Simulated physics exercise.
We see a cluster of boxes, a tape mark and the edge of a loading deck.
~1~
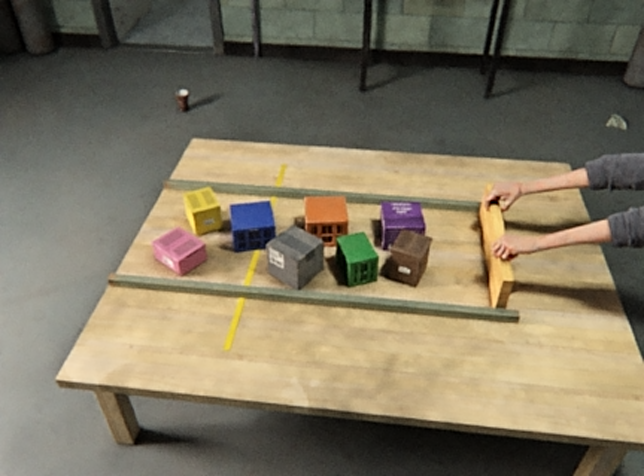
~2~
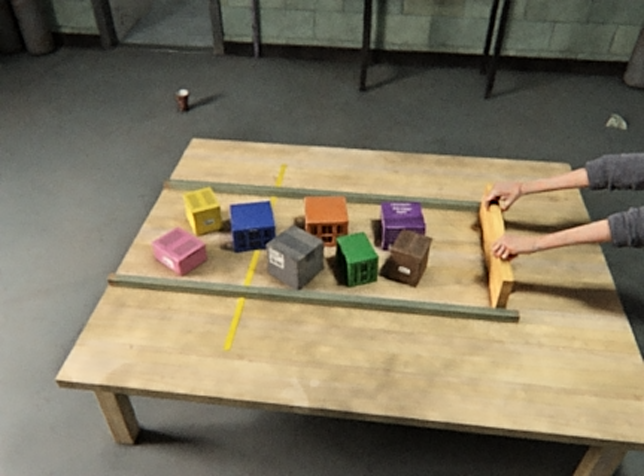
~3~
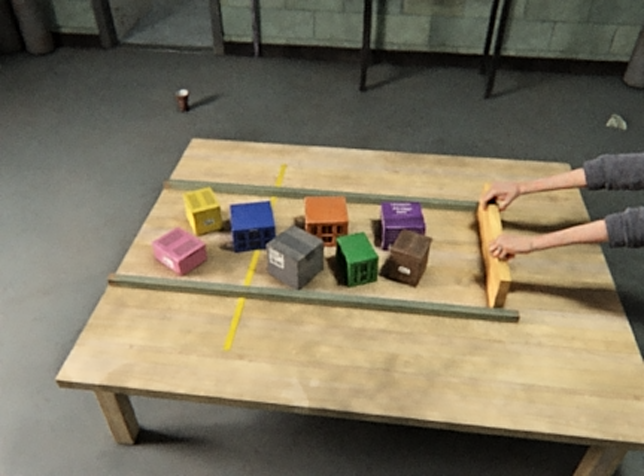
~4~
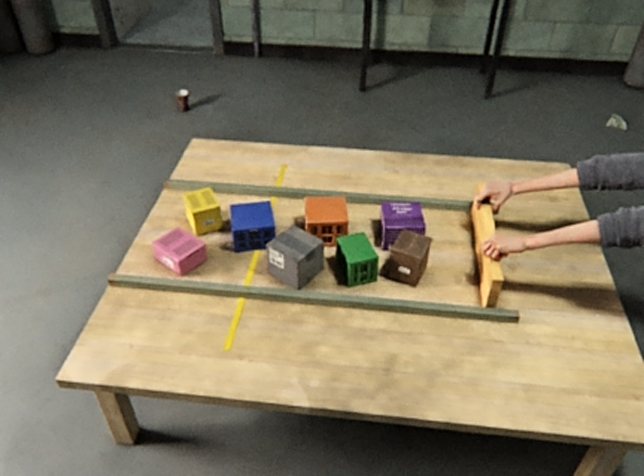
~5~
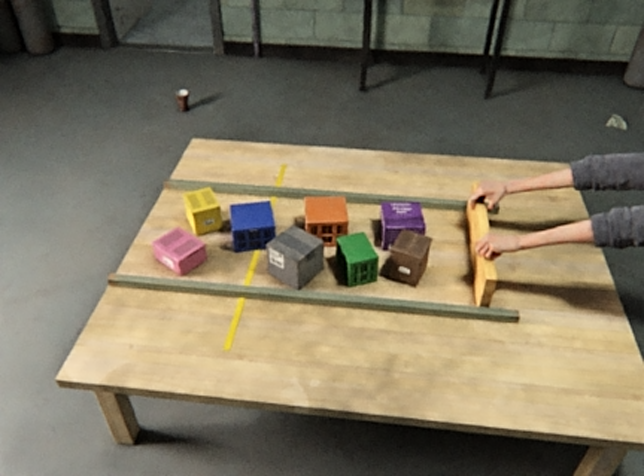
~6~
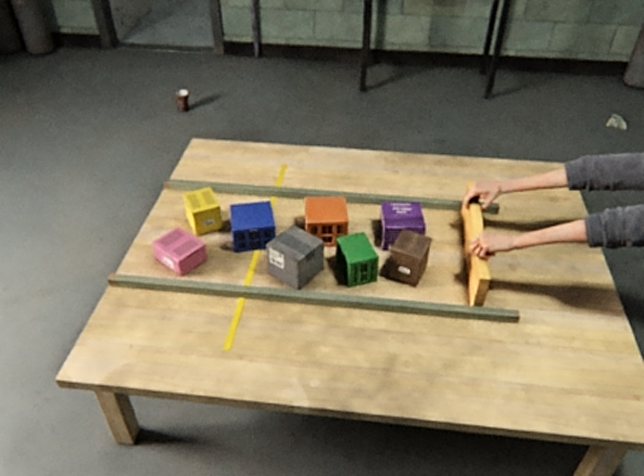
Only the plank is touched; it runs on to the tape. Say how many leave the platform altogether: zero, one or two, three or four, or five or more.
As it turns out, the number that fall off is one or two.
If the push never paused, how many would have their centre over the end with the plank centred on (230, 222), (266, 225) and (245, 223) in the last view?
The counts: 3, 1 and 2.
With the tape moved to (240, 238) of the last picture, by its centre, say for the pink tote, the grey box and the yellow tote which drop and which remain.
The pink tote falls, the grey box stays on, the yellow tote is lost.
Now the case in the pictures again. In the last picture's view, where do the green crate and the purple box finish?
First (210, 245), then (246, 213).
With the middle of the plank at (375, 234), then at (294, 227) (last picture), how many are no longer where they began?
By then 5, and 8.
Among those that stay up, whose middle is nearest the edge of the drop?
That is the pink tote.
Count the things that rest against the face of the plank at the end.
That makes 2.
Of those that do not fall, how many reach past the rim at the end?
It comes to 1.
Soon after, none off yet; pink tote at rest near (180, 251); yellow tote at rest near (203, 212); blue crate at rest near (253, 226).
By the end, the number that fall off is one or two; fallen, yellow tote.
